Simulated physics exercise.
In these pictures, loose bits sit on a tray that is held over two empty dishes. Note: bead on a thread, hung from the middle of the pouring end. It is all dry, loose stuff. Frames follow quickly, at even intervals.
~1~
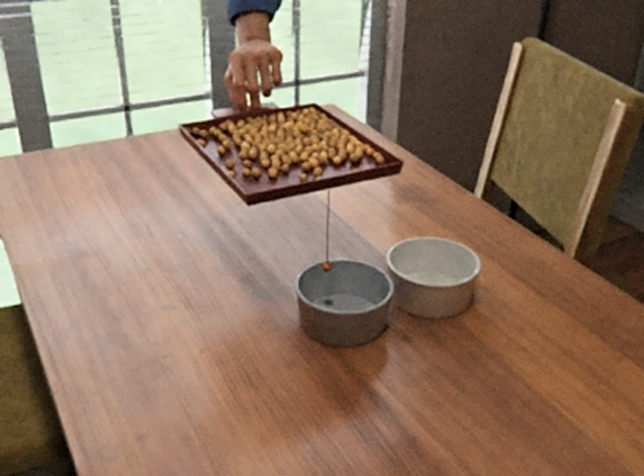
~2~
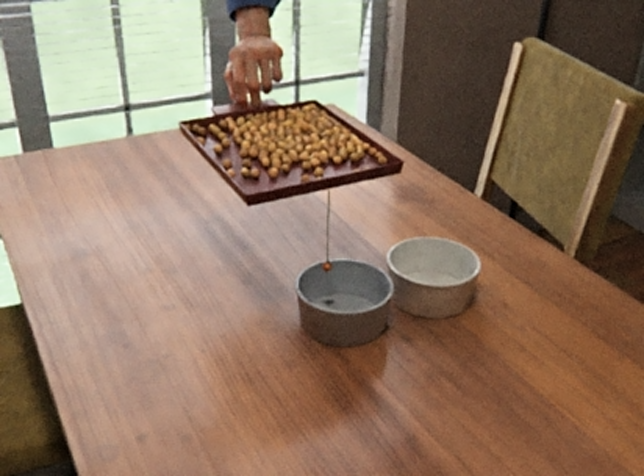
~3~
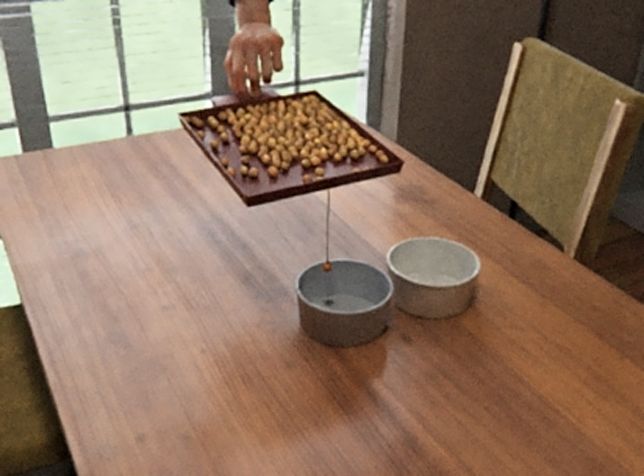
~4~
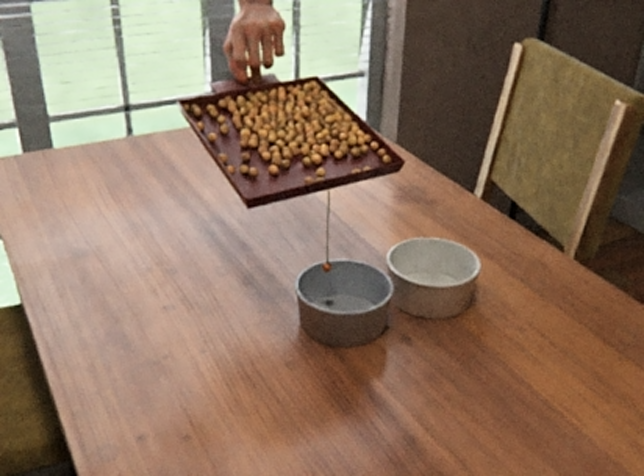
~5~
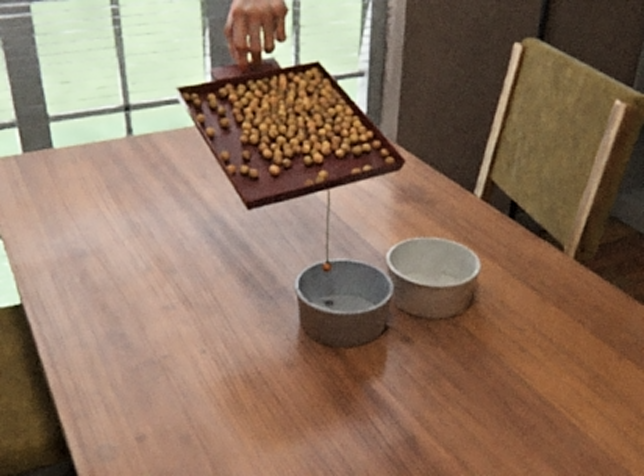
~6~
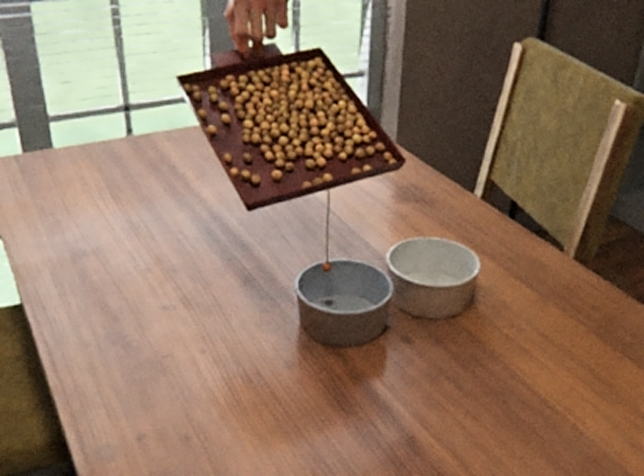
A dark red-brown tray covered with small round tan beads is held by a hand above a wooden table, seen from slightly above by a still camera, with windows behind and a green-backed chair at right. Beneath it sit a grey dish and, to its right, a paler one, while a small orange bead hangs on a thread. The hand tilts the tray progressively steeper toward the viewer, and the beads begin shifting across it.
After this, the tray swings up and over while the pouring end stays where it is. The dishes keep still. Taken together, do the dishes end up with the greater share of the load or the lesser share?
They end up with the lesser share.
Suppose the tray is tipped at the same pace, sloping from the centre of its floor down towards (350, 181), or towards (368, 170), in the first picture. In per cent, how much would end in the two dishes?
About 70 and 70 percent.
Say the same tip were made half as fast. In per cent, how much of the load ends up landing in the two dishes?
About 30 in a hundred.
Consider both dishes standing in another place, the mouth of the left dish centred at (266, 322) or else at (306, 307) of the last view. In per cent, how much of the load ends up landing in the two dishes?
90 %, then 70 %.
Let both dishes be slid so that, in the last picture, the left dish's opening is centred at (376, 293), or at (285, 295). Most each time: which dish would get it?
It comes out as the dish further left in the first try and the dish further left in the second.
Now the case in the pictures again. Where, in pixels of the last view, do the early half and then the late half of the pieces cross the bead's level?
Early half (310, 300), late half (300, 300).
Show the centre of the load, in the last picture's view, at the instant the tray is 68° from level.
The load's middle is around (310, 186).
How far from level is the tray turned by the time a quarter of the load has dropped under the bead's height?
About 75° of tilt.
Shortly afterwards, tray tipped steeply; near two thirds on the tray; a little in the left dish; a little outside both; near a quarter in the air.
Next, tray tipped past a quarter turn; near a quarter in the left dish; only a few in the right dish; near half outside both; a little in the air.
Some moments later, tray tipped past a quarter turn; near a third in the left dish; only a few in the right dish; near two thirds outside both.
In the end, tray tipped past a quarter turn; near a third in the left dish; only a few in the right dish; near two thirds outside both.
